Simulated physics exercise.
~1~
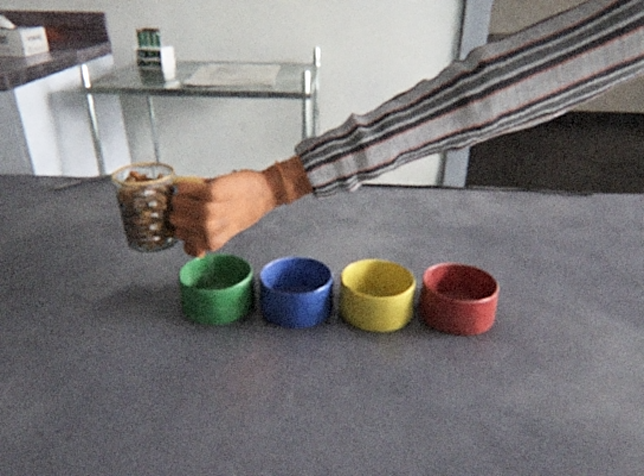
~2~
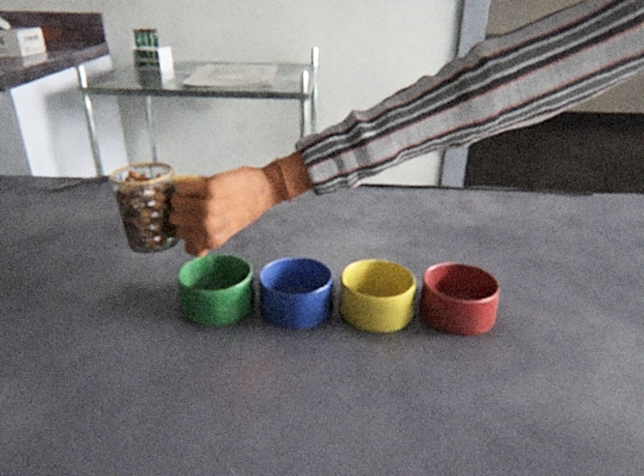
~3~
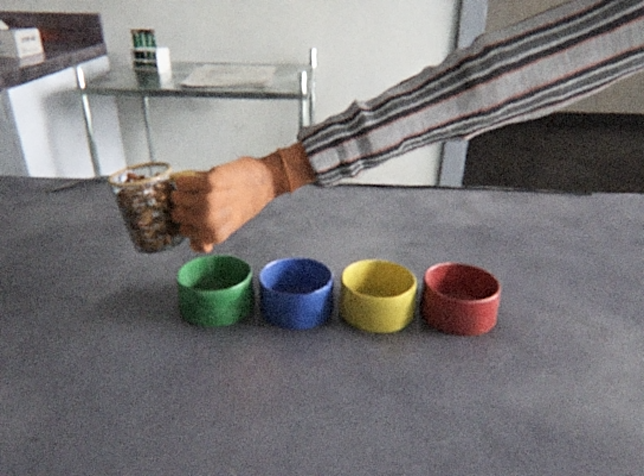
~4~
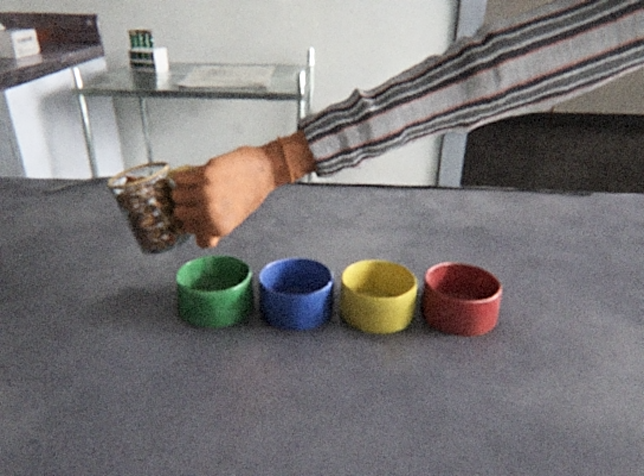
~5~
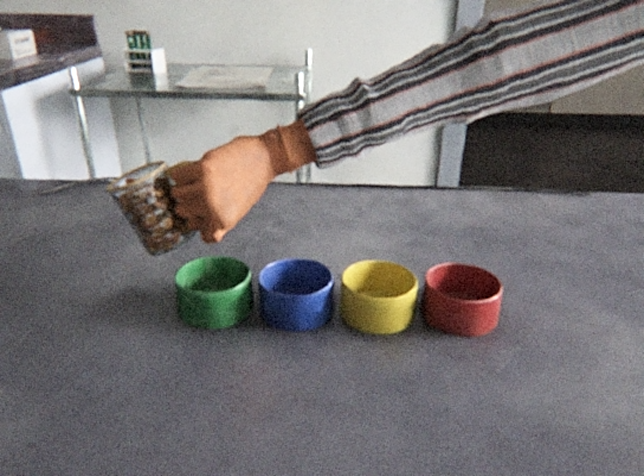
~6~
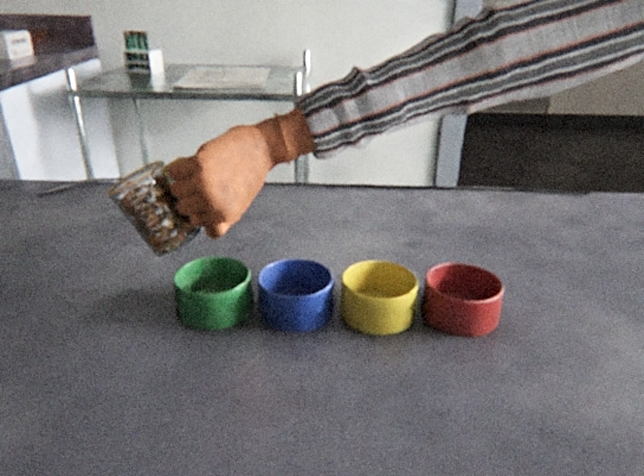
Grey tabletop in a room, a hand in a striped sleeve slowly tilting a glass cup of kibble leftward beside four coloured dishes.
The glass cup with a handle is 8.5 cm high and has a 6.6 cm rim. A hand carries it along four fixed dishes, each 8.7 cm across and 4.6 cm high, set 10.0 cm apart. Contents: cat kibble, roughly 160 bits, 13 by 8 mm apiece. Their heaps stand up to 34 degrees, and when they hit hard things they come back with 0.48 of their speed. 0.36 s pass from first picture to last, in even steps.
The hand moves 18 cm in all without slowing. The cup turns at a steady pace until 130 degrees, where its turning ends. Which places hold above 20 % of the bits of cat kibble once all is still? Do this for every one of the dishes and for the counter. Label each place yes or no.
Red: No. Blue: No. Green: Yes. Yellow: No. Counter: Yes.
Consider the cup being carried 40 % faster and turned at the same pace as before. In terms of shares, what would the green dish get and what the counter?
Shares: Green 90, counter 10.
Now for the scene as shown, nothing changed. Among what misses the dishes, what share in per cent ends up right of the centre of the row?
Fraction on that side: Around 0 %.
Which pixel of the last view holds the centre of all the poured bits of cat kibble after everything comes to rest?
Approximately (191, 299) in the last view.
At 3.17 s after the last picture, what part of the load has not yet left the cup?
Estimate: Some 0 %.
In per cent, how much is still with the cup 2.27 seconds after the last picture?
Roughly 0 %.
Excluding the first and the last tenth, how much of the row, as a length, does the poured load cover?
Close to 13 centimetres along the dishes.
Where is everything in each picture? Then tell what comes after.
In the first frame, cup at (149, 208), tilt 0 degrees, lip at (115, 172), moved 0.0 cm; middle of the pieces at (147, 208); green dish at (216, 272); blue dish at (296, 275); yellow dish at (378, 278); red dish at (460, 282).
In the second frame, cup at (149, 208), tilt 2 degrees, lip at (114, 173), moved 0.1 cm; middle of the pieces at (147, 208).
In the third frame, cup at (151, 208), tilt 8 degrees, lip at (112, 176), moved 0.5 cm; middle of the pieces at (149, 209).
In the fourth frame, cup at (153, 209), tilt 14 degrees, lip at (111, 180), moved 0.9 cm; middle of the pieces at (151, 209).
In the fifth frame, cup at (155, 209), tilt 20 degrees, lip at (111, 185), moved 1.3 cm; middle of the pieces at (153, 210).
In the sixth frame, cup at (157, 210), tilt 27 degrees, lip at (111, 189), moved 1.7 cm; middle of the pieces at (155, 211); green dish at (212, 275); blue dish at (296, 277); yellow dish at (380, 279); red dish at (464, 281).
Then, 1.36 s after the last picture, tilt 130 degrees; cup holds 0 %, green 55 %.
Then, 2.27 s after the last picture, tilt 130 degrees; cup holds 0 %, green 55 %.
Then, 3.17 s after the last picture, tilt 130 degrees; cup holds 0 %, green 55 %.
In the end, red 0 %, blue 0 %, green 55 %, yellow 0 %, counter 45 %.
